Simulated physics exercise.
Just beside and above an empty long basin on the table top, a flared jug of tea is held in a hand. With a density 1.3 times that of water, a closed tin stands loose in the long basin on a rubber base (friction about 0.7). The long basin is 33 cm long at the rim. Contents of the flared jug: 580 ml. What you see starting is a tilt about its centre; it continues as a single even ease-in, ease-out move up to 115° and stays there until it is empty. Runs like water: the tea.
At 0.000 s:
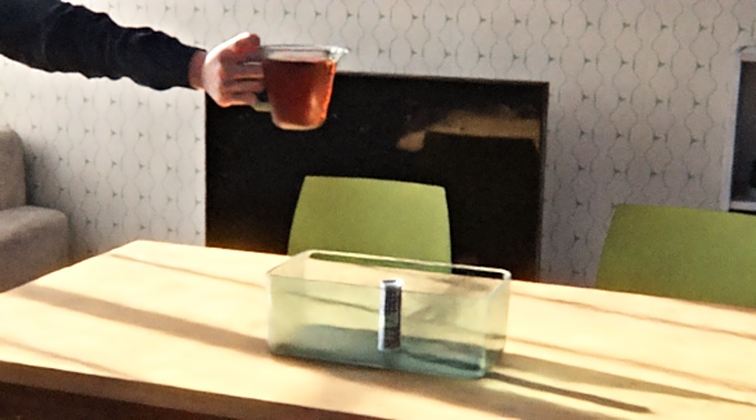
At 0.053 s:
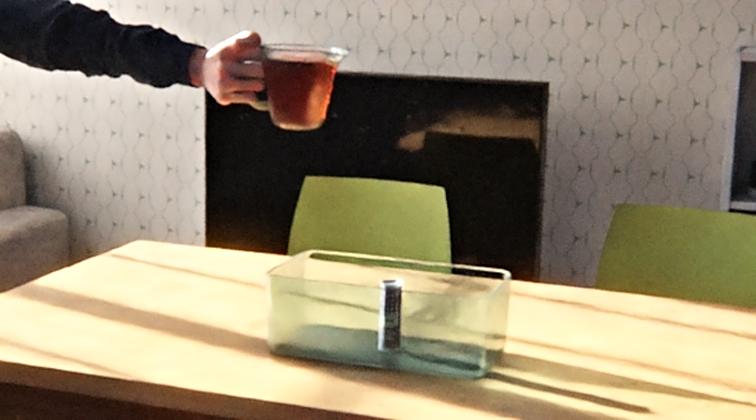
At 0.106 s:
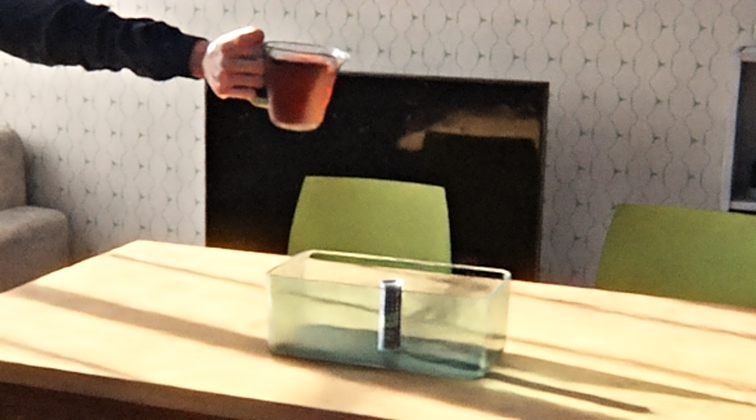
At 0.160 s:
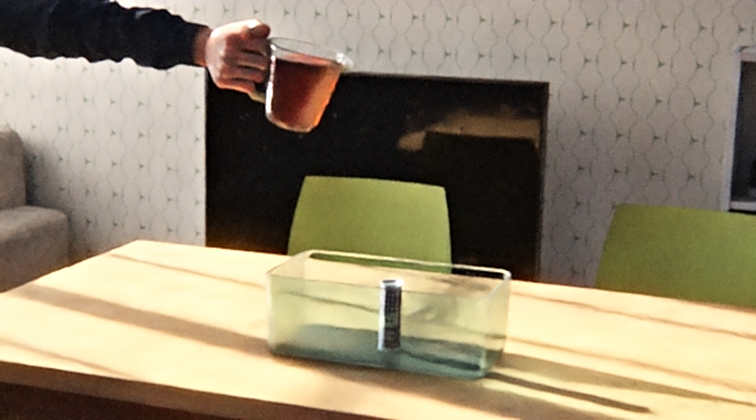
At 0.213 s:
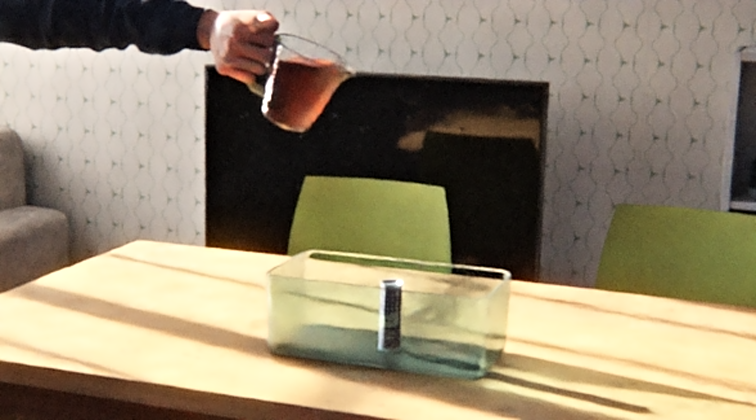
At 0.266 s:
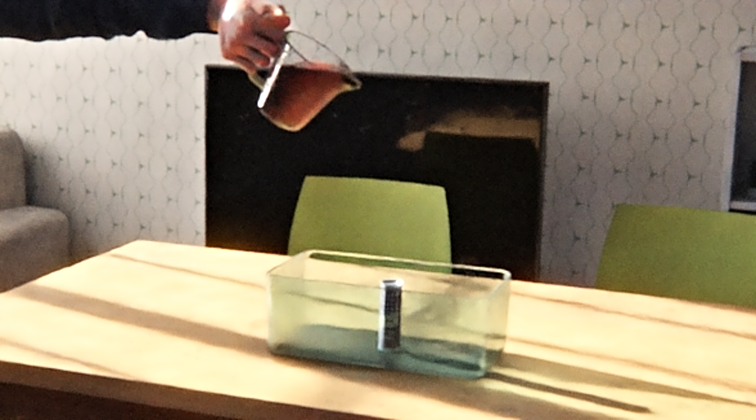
Above a glass basin on a wooden table, a hand tilts a jug of tea rightward.
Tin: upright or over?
Over.
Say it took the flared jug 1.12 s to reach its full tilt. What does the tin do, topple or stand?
Well, the tin simply holds firm.
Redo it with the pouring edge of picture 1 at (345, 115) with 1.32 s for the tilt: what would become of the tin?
Result: Tin upright.
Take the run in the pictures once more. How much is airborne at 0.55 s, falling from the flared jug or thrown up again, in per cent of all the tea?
It comes to roughly 50 per cent.
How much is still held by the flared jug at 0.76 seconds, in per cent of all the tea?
Remaining share: Approx. 2 %.
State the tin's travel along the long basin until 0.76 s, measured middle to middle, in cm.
Reading: Roughly 1 cm.
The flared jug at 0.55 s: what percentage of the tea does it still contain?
Still held: Roughly 36 % of the total.
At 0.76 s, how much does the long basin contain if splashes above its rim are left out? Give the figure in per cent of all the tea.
About 80 per cent.
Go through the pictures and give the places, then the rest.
The first frame shows tilt 0°; pouring edge (347, 51); surface from (268, 58) to (336, 61); the long basin's rim runs from (286, 263) to (500, 287); the tin's top is at (392, 285).
The second frame shows tilt 2°; pouring edge (348, 53); surface from (269, 57) to (336, 62).
The third frame shows tilt 6°; pouring edge (350, 57); surface from (271, 56) to (338, 64).
The fourth frame shows tilt 13°; pouring edge (354, 65); surface from (274, 57) to (343, 67).
The fifth frame shows tilt 23°; pouring edge (356, 75); surface from (277, 60) to (351, 70).
The sixth frame shows tilt 35°; pouring edge (358, 88); surface from (275, 70) to (354, 80); 2 per cent is over the edge.
By 0.55 s the tilt is 100° and 36 per cent is still to pour; the tin stands where it began.
By 0.76 s the tilt is 115° and 2 per cent is still to pour; the tin stands 1 cm from where it began.
By 0.98 s the tilt is 115° and 0 per cent is still to pour; the tin leans 59°.
By 1.22 s the tilt is 115° and 0 per cent is still to pour; the tin lies on its side.
At rest the tin lies on its side.
